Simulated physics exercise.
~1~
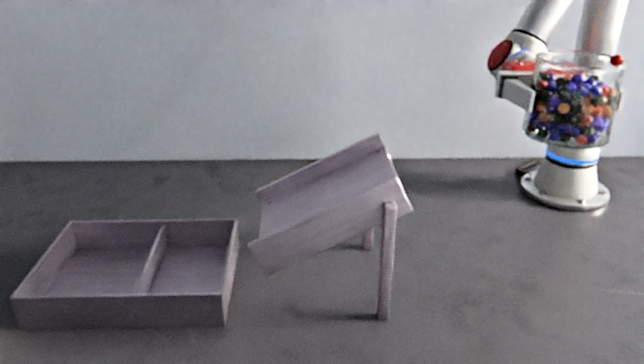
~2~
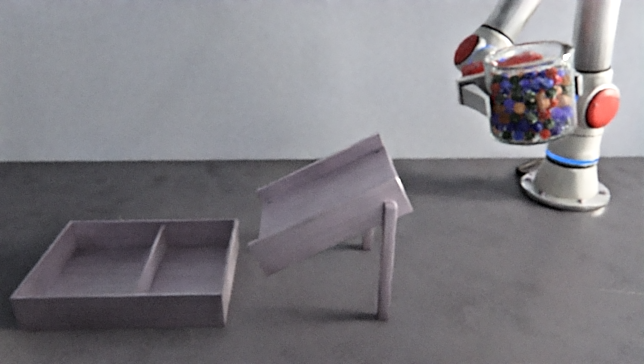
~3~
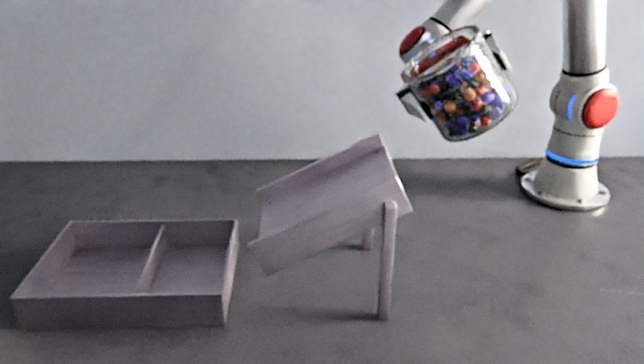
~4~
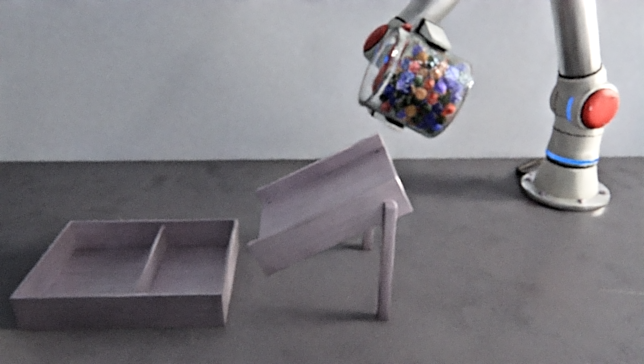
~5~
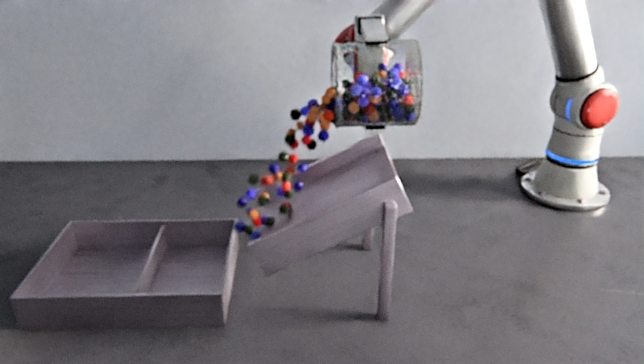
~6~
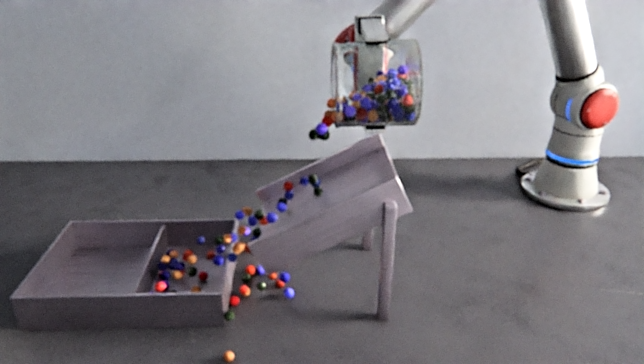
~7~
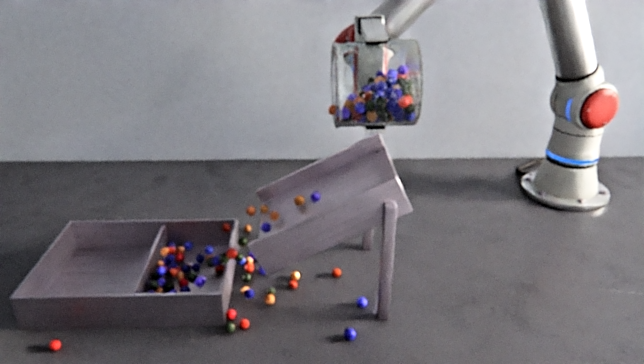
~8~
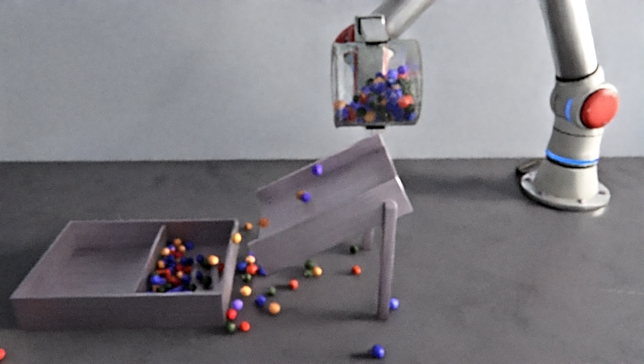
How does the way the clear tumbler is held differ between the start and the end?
At the start the robot arm holds the tumbler upright, and by the end it is holding it on its side above the chute.
